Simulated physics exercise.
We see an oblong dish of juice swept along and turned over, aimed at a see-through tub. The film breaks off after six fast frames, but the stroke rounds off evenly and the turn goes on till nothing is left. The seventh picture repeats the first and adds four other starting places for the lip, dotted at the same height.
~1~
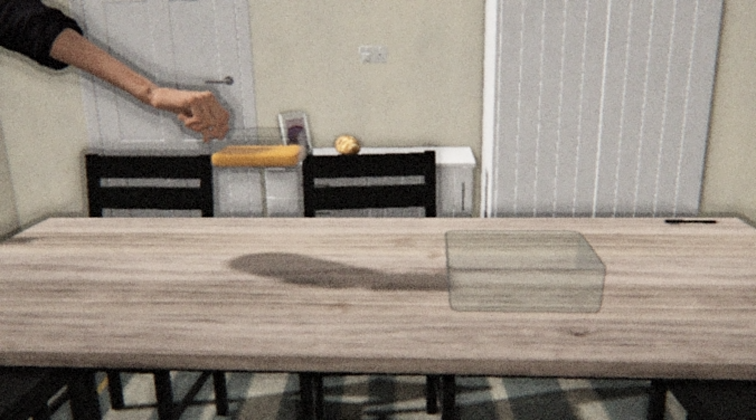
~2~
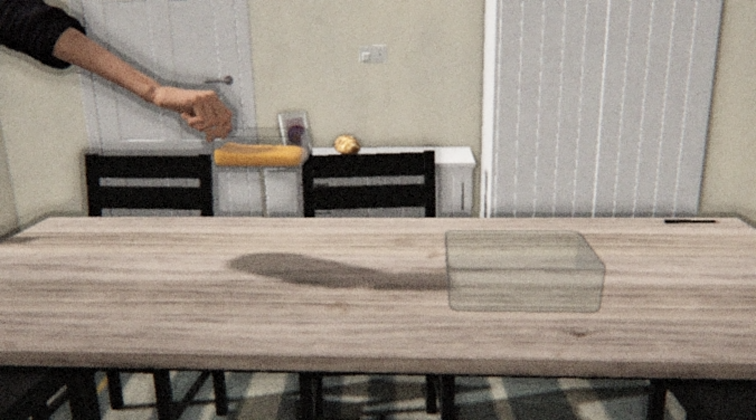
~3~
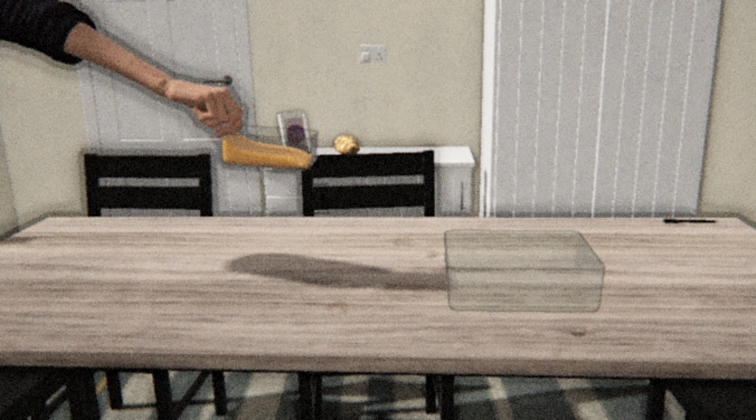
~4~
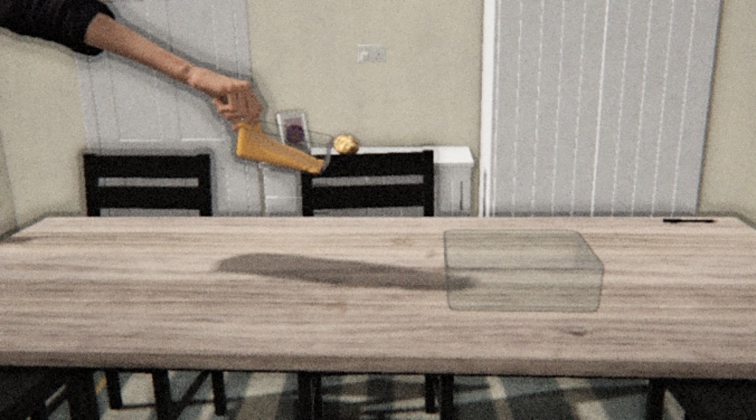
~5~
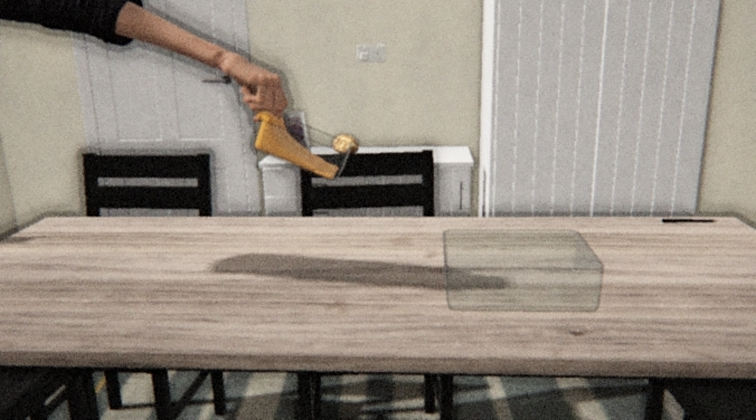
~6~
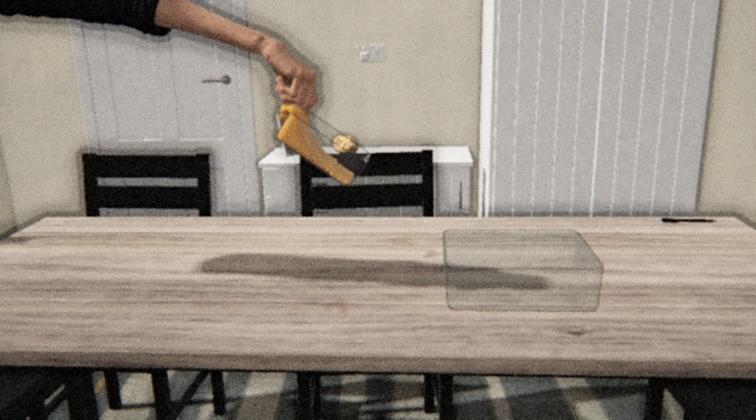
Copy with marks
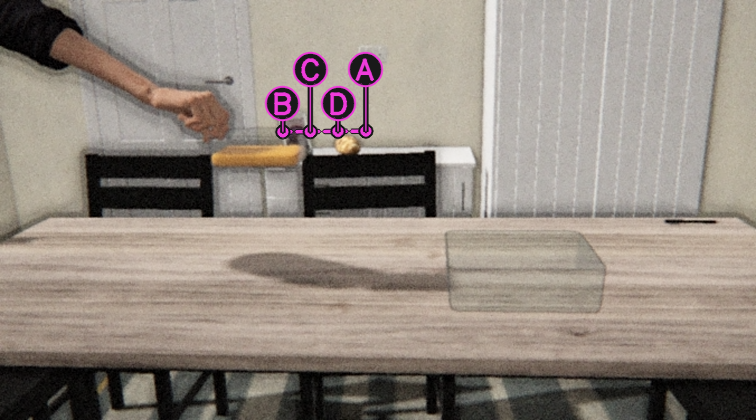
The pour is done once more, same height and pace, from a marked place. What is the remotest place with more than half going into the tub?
Go for B.
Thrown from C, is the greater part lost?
No, that is safe.
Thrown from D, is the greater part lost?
No, not at all.
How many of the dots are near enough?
All of the four.
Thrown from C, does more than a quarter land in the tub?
Yes.
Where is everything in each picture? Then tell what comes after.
Upright, lip at (300, 131); tub from (449, 310) to (601, 311); nothing has left yet, in the first frame.
Upright, lip at (303, 131); nothing has left yet, in the second frame.
Tipped about 4°, lip at (313, 134); nothing has left yet, in the third frame.
Tipped about 12°, lip at (330, 140); juice is over the rim, down to (250, 123), in the fourth frame.
Tipped about 23°, lip at (349, 148); juice is over the rim, down to (277, 118), in the fifth frame.
Tipped about 35°, lip at (368, 157); juice is over the rim, down to (284, 117), in the sixth frame.
On the marked copy, A at (365, 131); B at (282, 131); C at (310, 131); D at (338, 131).
If A is chosen, about 75 % lands in the tub, 5 % falls short and 19 % goes beside or beyond.
If B is chosen, about 69 % lands in the tub, 24 % falls short and 7 % goes beside or beyond.
If C is chosen, about 70 % lands in the tub, 18 % falls short and 12 % goes beside or beyond.
If D is chosen, about 78 % lands in the tub, 10 % falls short and 13 % goes beside or beyond.
